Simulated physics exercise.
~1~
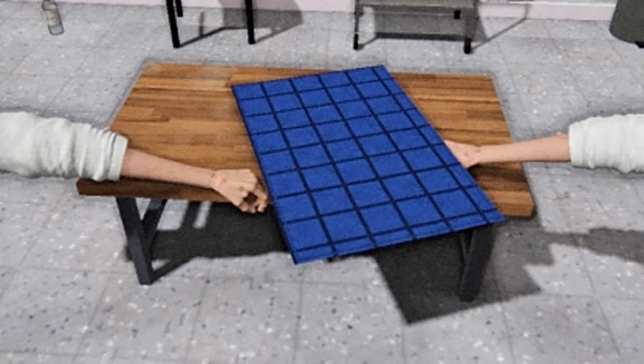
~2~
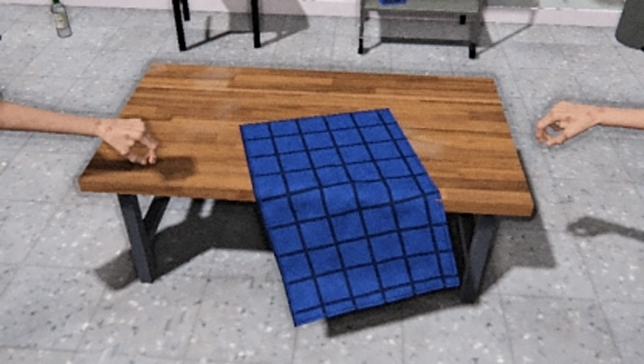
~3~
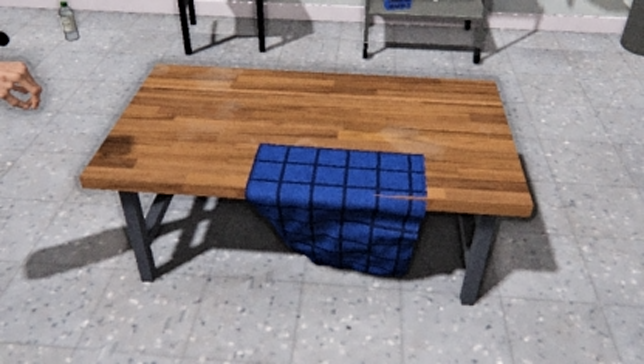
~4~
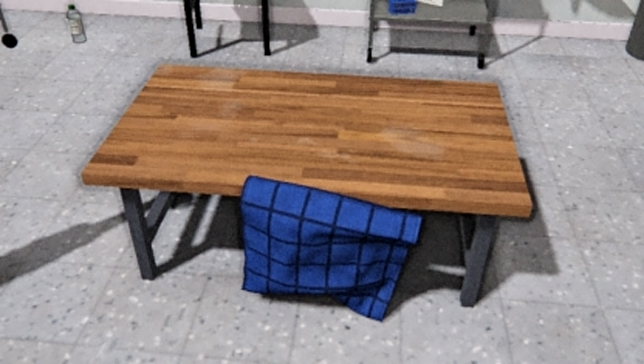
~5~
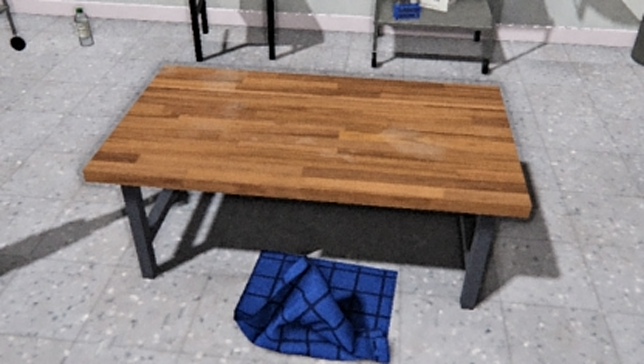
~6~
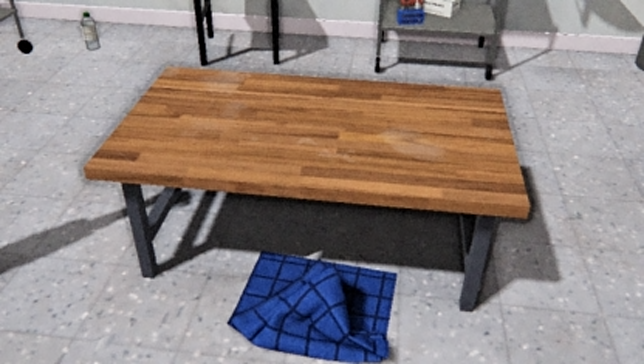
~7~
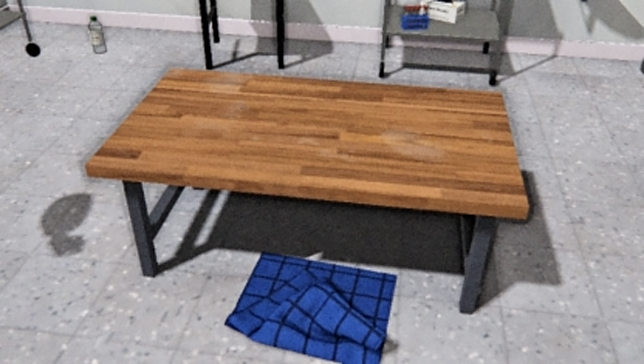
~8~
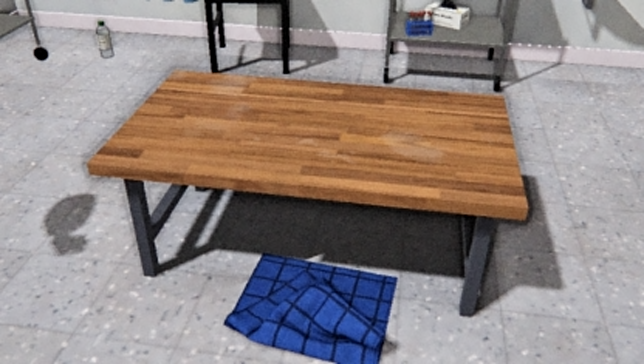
A blue checked tea towel dropped from two hands onto the front part of a low wooden table, slid forward over the edge as the hands drew away, and fell to the floor, where it ended up lying partly folded and crumpled.
